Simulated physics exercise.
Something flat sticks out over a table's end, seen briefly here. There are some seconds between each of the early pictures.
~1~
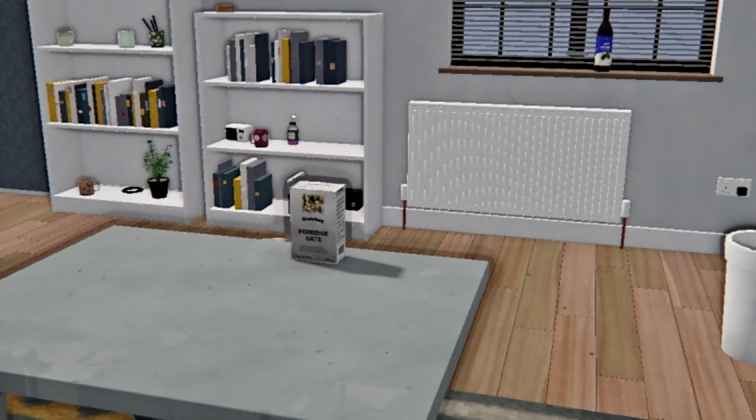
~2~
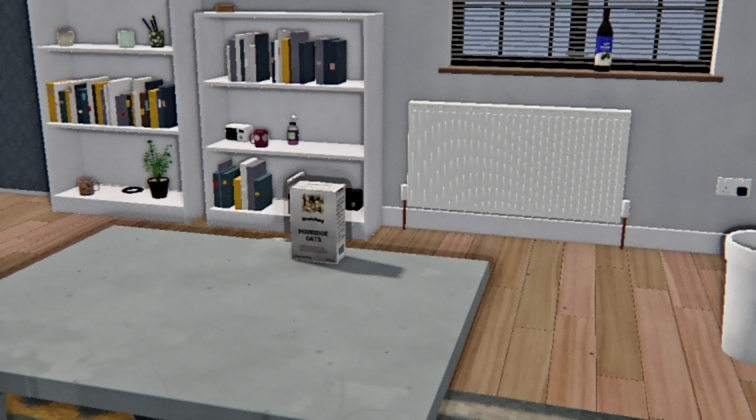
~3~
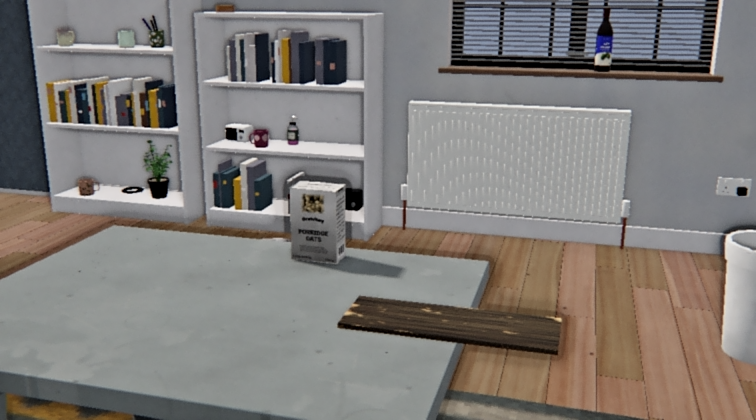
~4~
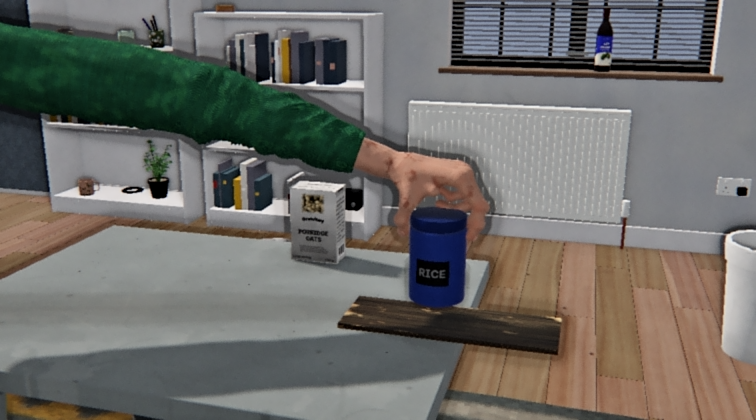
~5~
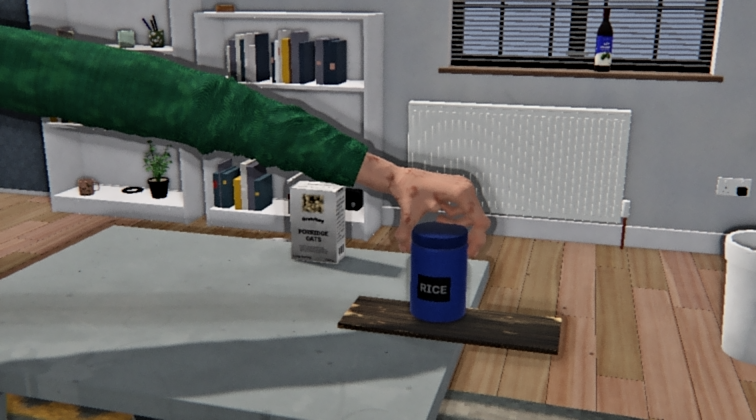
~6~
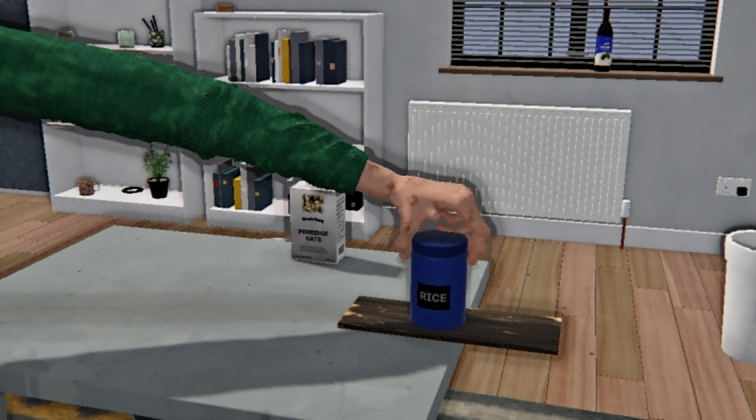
The video shows a grey table with a box of oats, where a dark wooden plank appears jutting past the right edge; then a green-sleeved arm reaches in from the left and lowers a blue rice jar onto the plank.
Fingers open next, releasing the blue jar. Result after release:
Stable.
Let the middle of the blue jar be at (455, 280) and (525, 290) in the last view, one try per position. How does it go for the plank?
First case: It stays put; second case: It topples.
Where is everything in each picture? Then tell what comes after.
The last thing is not in view yet, in the first picture.
The last thing is not in view yet, in the second picture.
The last thing is not in view yet; black plank (451, 323), in the third picture.
On its way; blue jar (437, 256); black plank (451, 323), in the fourth picture.
On its way; blue jar (439, 271); black plank (451, 323), in the fifth picture.
In place under the hand; blue jar (439, 279); black plank (451, 323), in the sixth picture.
Then, 0.40 s on from there, no change.
Then, 1.10 s on from there, blue jar resting near (439, 279).
In the end, all 3 unmoved. At the end, from the last picture's camera, blue jar near (439, 279). The plank stays on the table.
